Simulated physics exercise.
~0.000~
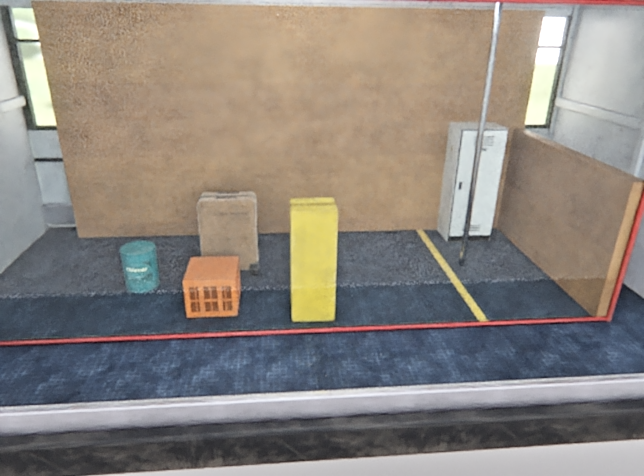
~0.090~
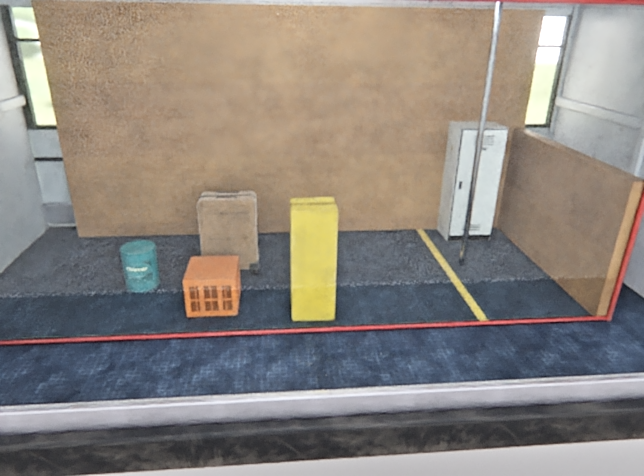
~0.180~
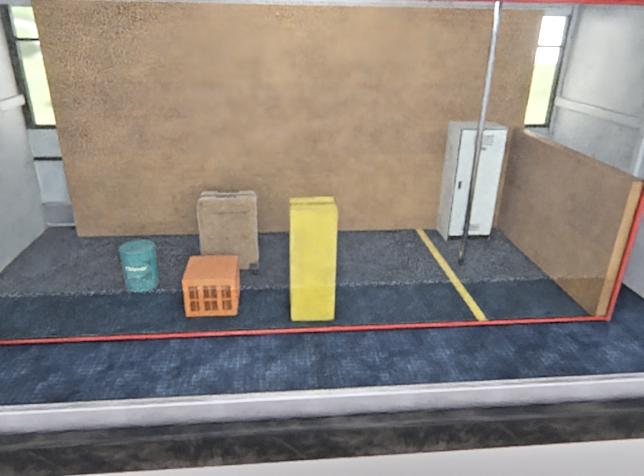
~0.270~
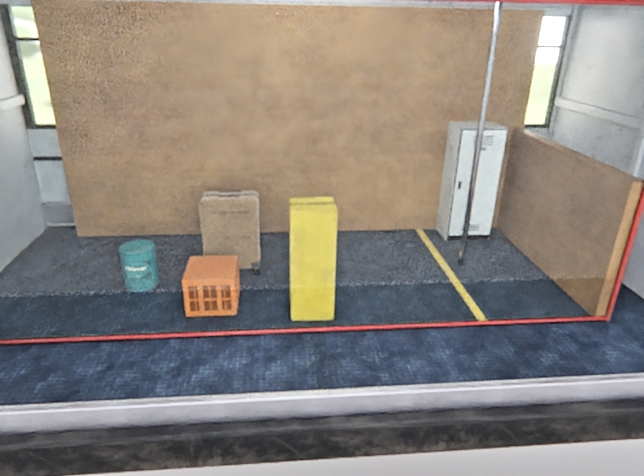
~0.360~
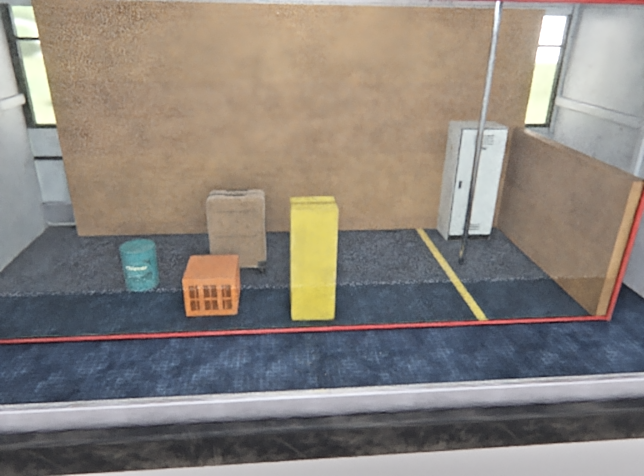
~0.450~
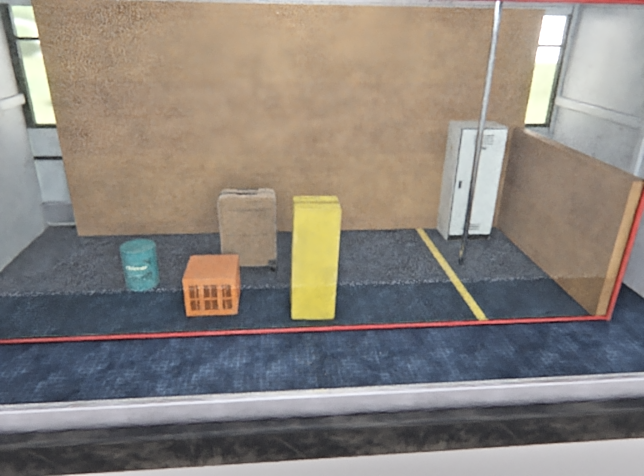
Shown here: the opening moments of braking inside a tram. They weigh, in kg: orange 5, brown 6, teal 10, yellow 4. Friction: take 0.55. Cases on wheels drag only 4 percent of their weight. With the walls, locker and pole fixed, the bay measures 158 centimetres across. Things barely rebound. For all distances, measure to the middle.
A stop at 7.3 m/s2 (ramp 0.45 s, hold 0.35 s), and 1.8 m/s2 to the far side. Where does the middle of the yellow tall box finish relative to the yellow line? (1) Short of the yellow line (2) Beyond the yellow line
1, short of the yellow line.
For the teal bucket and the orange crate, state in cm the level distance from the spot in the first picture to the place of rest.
Lab note: Teal bucket shifted 40, orange crate shifted 40.
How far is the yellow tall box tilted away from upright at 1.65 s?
It is tilted some 90°.
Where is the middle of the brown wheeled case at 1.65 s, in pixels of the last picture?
It would be at about (401, 208) then.
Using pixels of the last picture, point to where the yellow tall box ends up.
Roughly at (448, 283).
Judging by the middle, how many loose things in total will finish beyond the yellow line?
Total: 0.
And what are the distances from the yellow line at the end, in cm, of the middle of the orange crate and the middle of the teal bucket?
Orange crate short by 140, teal bucket short by 190.
After 0.75 s the yellow tall box is 89 cm short of the yellow line, tilted 35°, near (348, 256) in the last picture's view; the orange crate 167 cm short of the yellow line, tilted 0°.
After 1.15 s the yellow tall box is 22 cm short of the yellow line, tilted 90°, near (441, 283) in the last picture's view.
After 1.65 s the yellow tall box is 17 cm short of the yellow line, tilted 90°, near (448, 283) in the last picture's view.
Final state at 3.2 s, orange crate stops short of the yellow line; brown wheeled case stops short of the yellow line; teal bucket stops short of the yellow line; yellow tall box stops short of the yellow line.
